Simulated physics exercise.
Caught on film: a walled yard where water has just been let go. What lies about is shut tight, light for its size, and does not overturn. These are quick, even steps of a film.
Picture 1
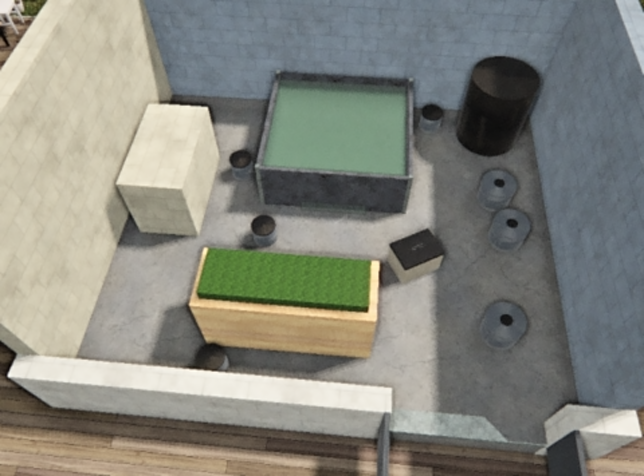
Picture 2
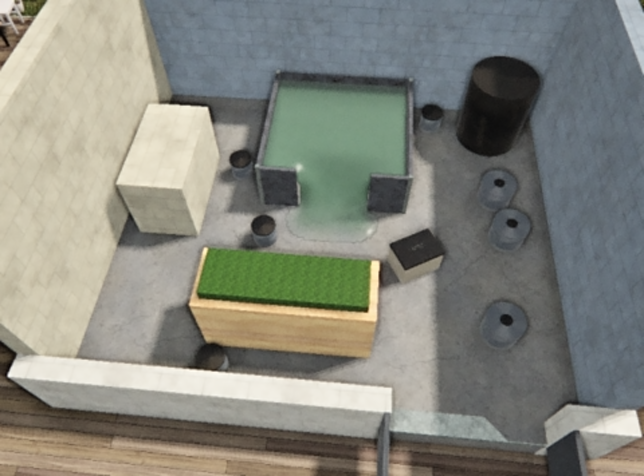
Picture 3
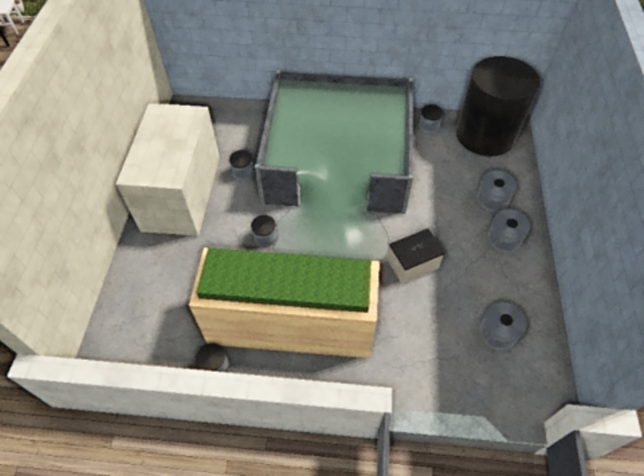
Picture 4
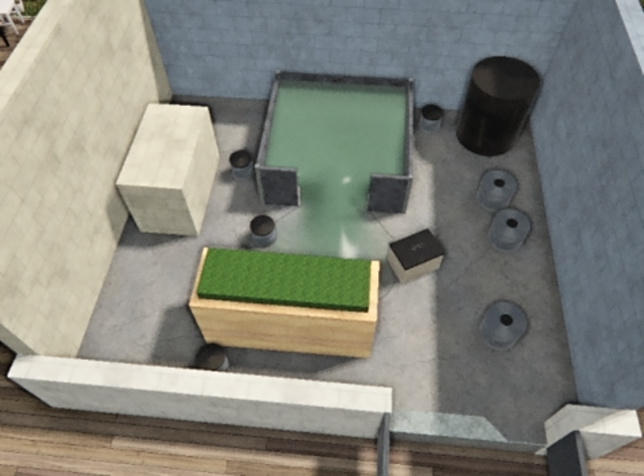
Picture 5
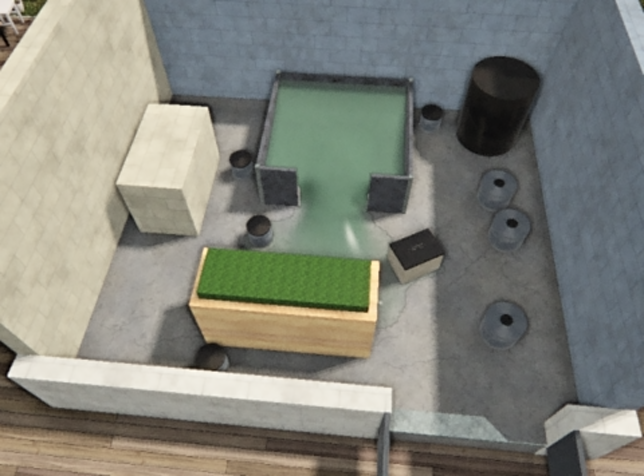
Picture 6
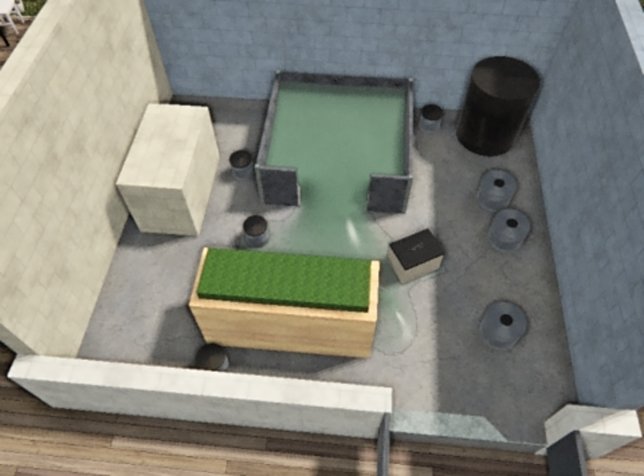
Green water pours through a gap that opens in the front wall of a raised tank in a walled yard, spreading across the paved floor toward a grass-topped wooden box. It then runs around the box's right end, while a small dark-topped pot near the gap shifts slightly left and everything else stays put.
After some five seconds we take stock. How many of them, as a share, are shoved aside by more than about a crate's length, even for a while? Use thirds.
That comes to at least two thirds.
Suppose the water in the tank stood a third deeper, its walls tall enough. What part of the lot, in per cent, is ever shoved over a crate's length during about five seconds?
Close to 90 %.
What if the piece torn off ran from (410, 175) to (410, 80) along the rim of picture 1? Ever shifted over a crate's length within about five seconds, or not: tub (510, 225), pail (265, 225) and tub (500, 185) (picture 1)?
In that order: That far or more, under that, swept aside.
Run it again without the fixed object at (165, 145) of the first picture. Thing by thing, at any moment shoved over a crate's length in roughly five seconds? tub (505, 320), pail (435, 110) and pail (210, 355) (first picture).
One after the other: Shifted that much, not that far, moved that far.
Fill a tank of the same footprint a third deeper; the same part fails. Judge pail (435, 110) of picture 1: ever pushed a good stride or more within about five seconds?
For that one: No.
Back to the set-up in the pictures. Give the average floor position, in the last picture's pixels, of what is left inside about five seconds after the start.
Close to (409, 176).
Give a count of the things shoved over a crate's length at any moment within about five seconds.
7 of them.
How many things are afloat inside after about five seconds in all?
5 of them.
A moment on, 0 of 8 are well off their spots; 0 afloat.
Next, 3 of 8 are well off their spots; 1 afloat.
Later, 4 of 8 are well off their spots; 3 afloat.
In the end, 7 of 8 are well off their spots, and 7 have been at some point; 5 afloat.
